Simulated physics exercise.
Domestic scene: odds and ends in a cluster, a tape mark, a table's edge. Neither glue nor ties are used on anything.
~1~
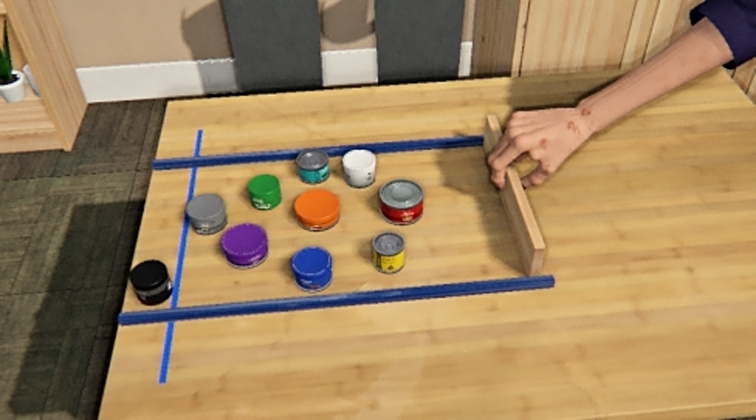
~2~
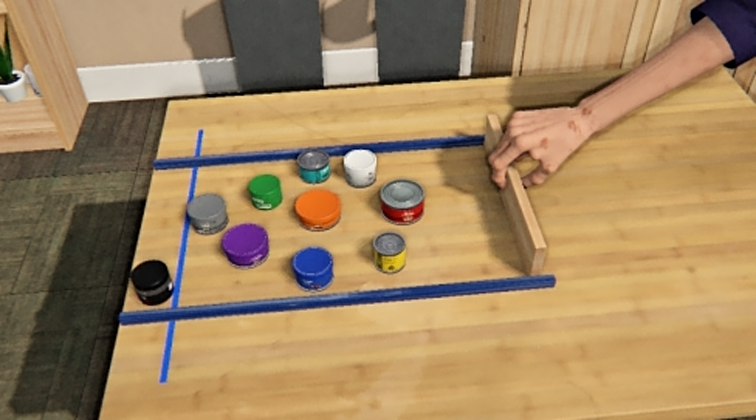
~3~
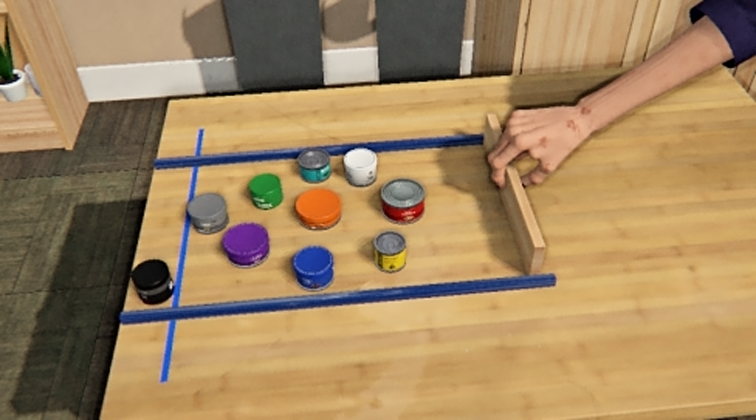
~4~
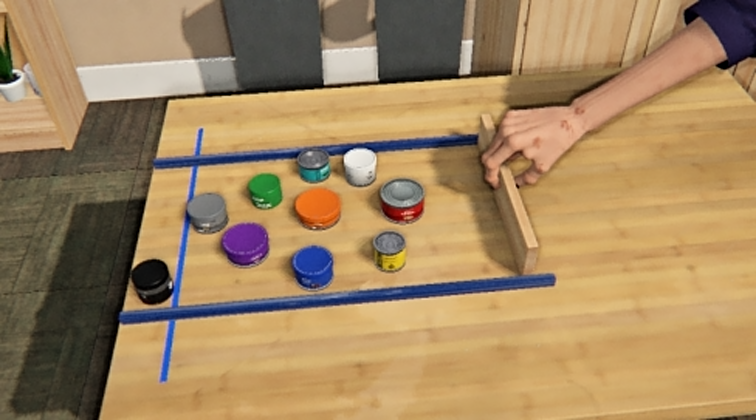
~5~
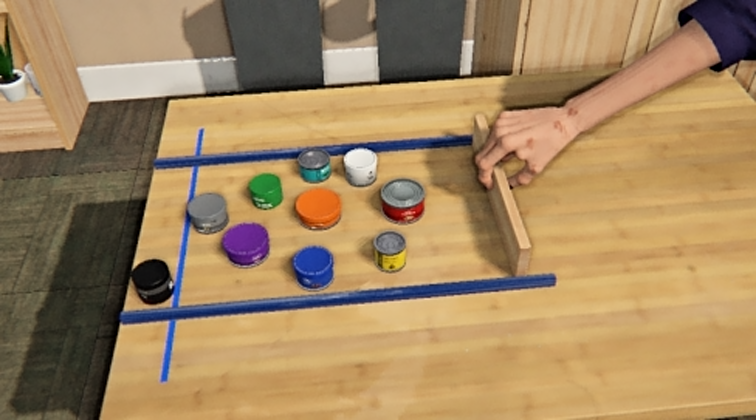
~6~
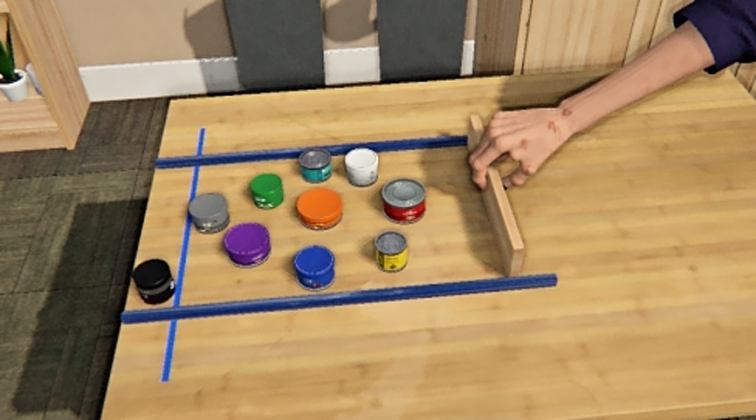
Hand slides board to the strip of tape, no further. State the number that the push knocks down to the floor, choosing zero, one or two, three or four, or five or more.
Basically the losses over the end count three or four in this one.
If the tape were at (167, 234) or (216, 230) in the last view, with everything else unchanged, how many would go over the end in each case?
On the floor, 5 then 1.
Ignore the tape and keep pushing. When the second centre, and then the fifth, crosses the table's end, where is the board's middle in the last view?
Its centre point is roughly (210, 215) and later (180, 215).
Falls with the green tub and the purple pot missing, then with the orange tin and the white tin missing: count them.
The count is 3 in one try and 2 in the other, in that order.
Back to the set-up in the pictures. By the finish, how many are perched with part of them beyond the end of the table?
You'd get 1.
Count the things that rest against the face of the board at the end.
Result: 5 in all.
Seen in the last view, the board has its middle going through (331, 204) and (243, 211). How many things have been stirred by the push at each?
7 at one spot and 9 at the other.
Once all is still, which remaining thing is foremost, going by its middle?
The purple pot is foremost.
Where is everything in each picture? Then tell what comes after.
Black tub (152, 283); grey tin (207, 214); purple pot (246, 246); board (510, 190); tape (185, 233), in the first frame.
Grey tin (208, 214); white tin (360, 169), in the second frame.
Purple pot (247, 245); board (510, 189), in the third frame.
Black tub (153, 282); orange tin (318, 209), in the fourth frame.
Grey tin (209, 213); yellow tin (390, 252), in the fifth frame.
Black tub (155, 282); grey tin (210, 213); purple pot (248, 245); board (492, 191); tape (187, 232), in the sixth frame.
Soon after, none off yet; black tub at rest near (155, 282); grey tin at rest near (210, 213); purple pot at rest near (248, 245).
Then, none off yet; black tub at rest near (155, 282); grey tin at rest near (208, 213); purple pot at rest near (247, 246).
Further on, none off yet; black tub at rest near (155, 282); grey tin tipped a little near (126, 223); purple pot moved about its own width near (193, 245).
At rest, the number that fall off is three or four; fallen, orange tin, green tub, grey tin and black tub.
